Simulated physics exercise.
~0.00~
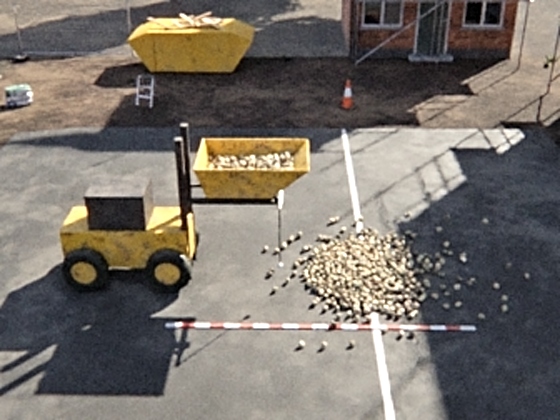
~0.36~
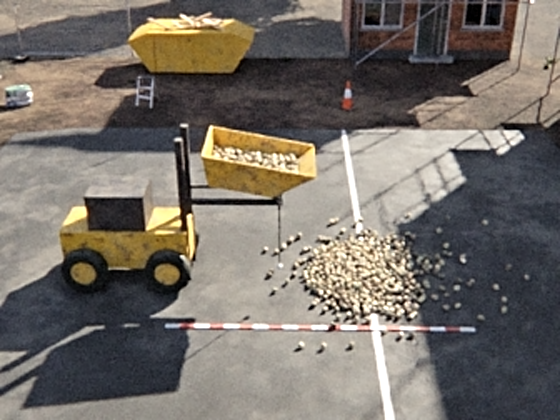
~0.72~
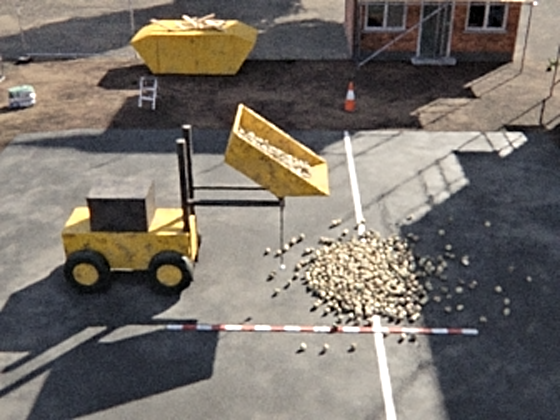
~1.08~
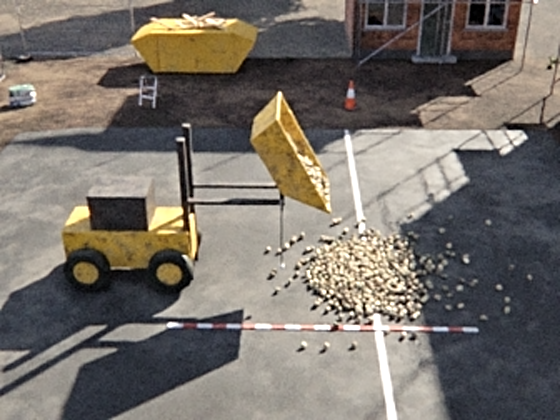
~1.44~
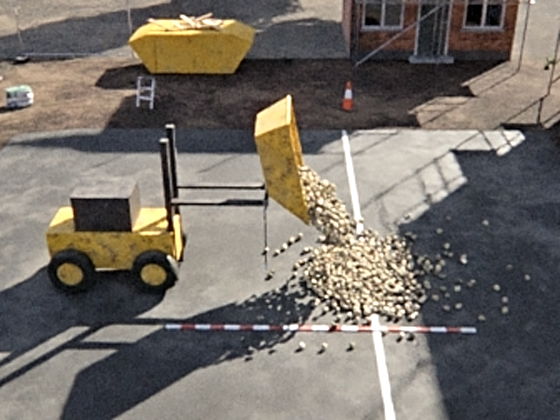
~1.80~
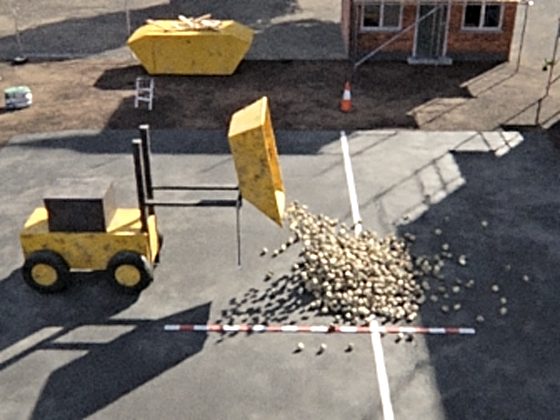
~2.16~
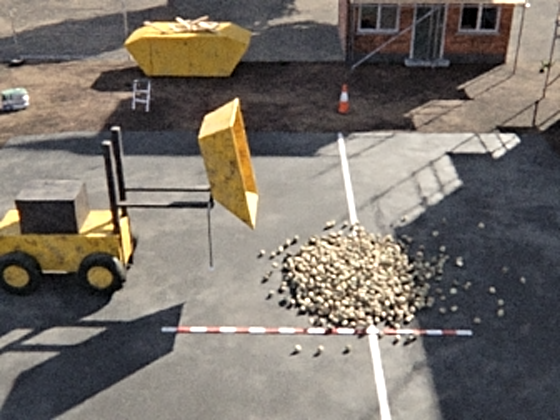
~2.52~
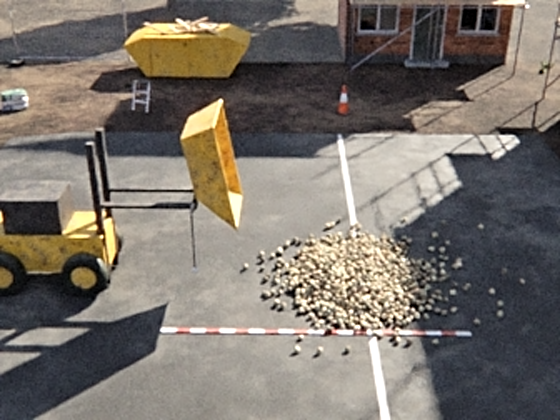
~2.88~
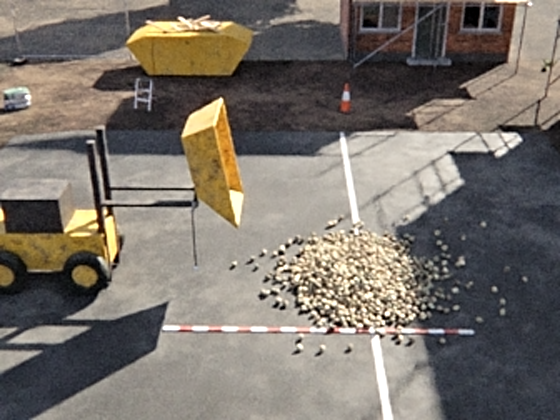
A yellow forklift tips its skip, pours stones onto a pile, and backs away left.
